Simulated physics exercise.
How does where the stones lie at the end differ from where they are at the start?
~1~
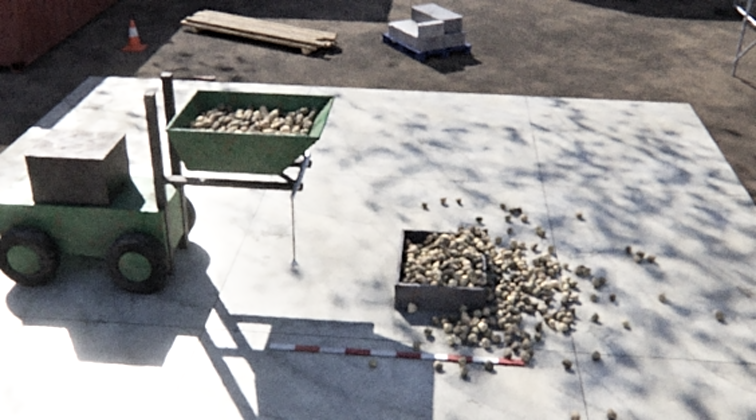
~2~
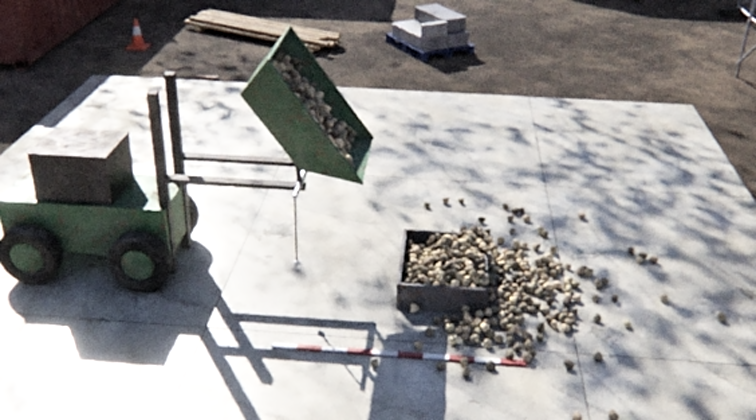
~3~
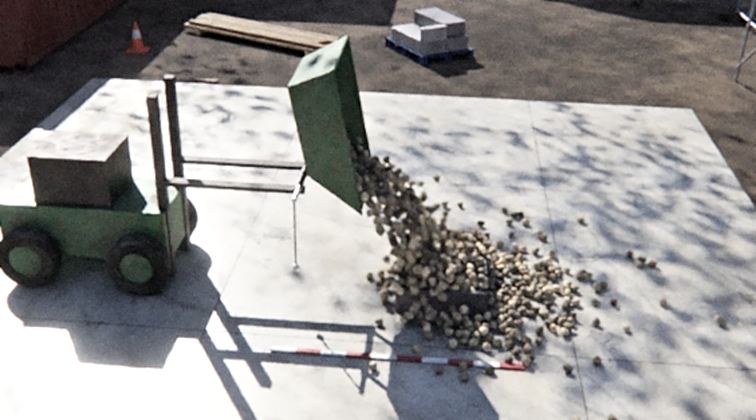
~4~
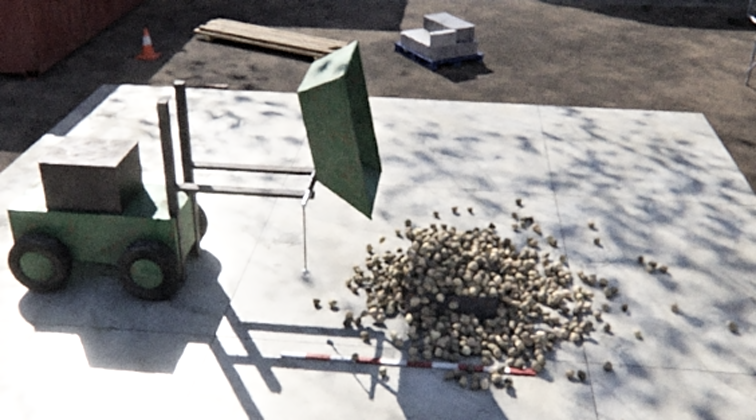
At the start the stones are split between the raised green skip and the dark bin with the ground around it. At the end they all lie lower and to the right, in one wide heap in and around the bin.
